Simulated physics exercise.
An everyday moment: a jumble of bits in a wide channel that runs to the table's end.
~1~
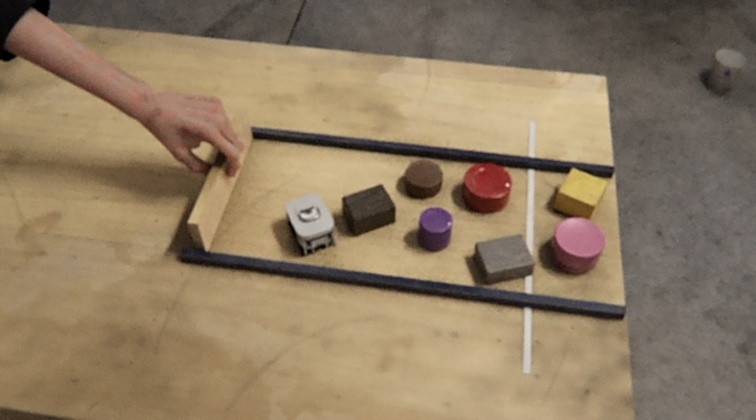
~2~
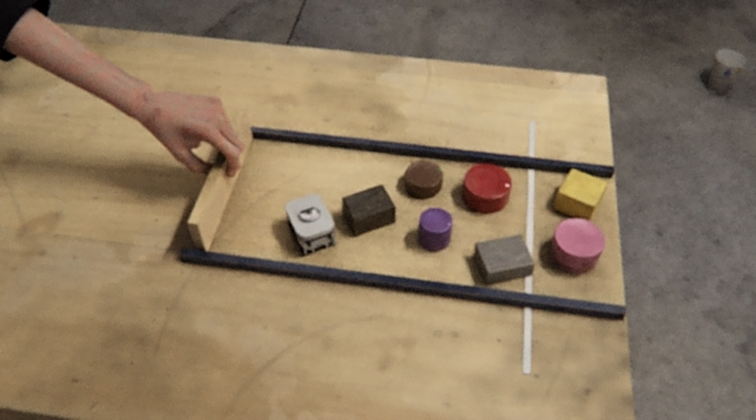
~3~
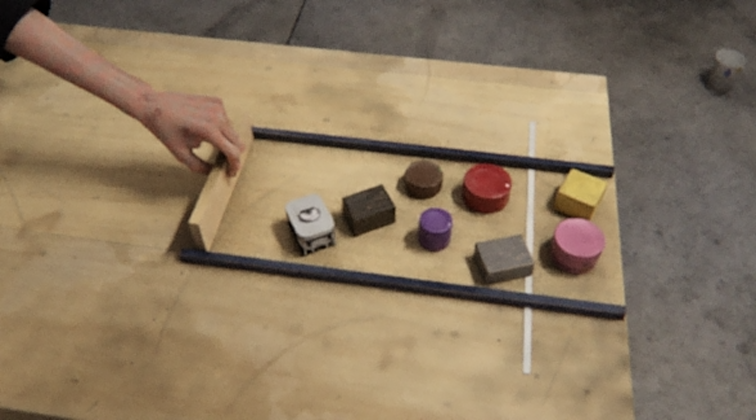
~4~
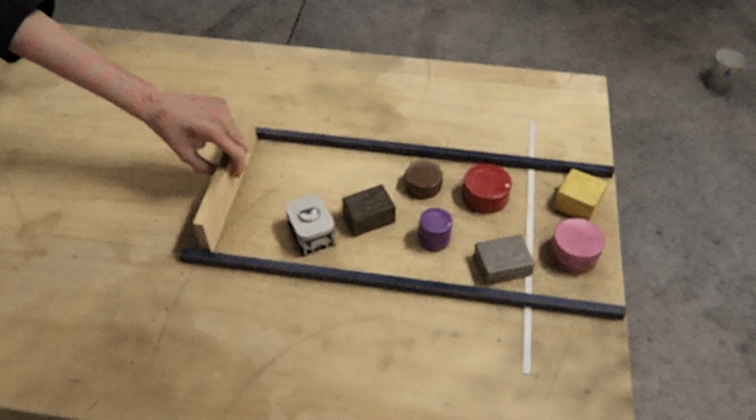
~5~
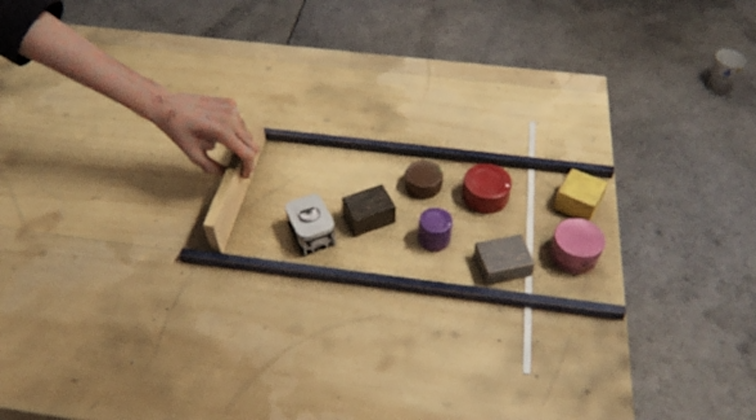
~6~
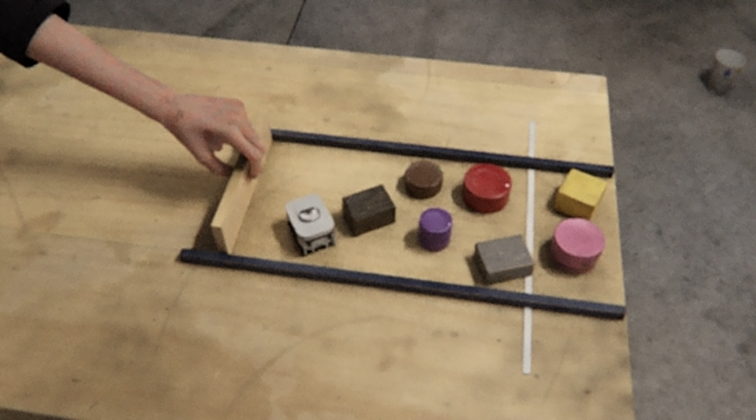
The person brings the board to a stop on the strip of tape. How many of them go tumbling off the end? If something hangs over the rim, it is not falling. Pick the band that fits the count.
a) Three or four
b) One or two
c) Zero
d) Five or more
One or two.
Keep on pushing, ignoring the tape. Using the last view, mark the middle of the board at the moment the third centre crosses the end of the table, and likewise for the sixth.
The first one at (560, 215), the next at (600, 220).
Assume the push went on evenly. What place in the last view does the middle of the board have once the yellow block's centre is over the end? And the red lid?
The middle is at (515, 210) when it's the yellow block, and at (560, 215) when it's the red lid.
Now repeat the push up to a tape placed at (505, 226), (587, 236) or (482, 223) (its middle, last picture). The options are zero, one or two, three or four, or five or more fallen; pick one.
Counting what would fall each time, I get none at all; five or more; none.
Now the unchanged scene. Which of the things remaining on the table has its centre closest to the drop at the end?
Result: Pink tub.
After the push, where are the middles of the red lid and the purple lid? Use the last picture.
(592, 211), and the other (584, 241).
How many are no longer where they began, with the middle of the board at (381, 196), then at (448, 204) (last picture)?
The first number is 2, the next one 6.
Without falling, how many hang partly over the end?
That adds up to 1.
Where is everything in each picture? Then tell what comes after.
In the first picture, yellow block (581, 196); pink tub (577, 246); grey block (504, 259); board (223, 177); tape (530, 229).
In the second picture, pink tub (577, 246); purple lid (435, 230).
In the third picture, grey block (504, 259); black block (369, 210).
In the fourth picture, yellow block (581, 196); board (228, 178).
In the fifth picture, pink tub (577, 246); red lid (487, 188).
In the sixth picture, yellow block (581, 196); pink tub (577, 246); grey block (504, 259); board (245, 180); tape (530, 229).
A little later, none off yet; yellow block at rest near (581, 196); pink tub at rest near (577, 246); grey block at rest near (504, 259).
When it is over, the number that fall off is one or two; down, yellow block.
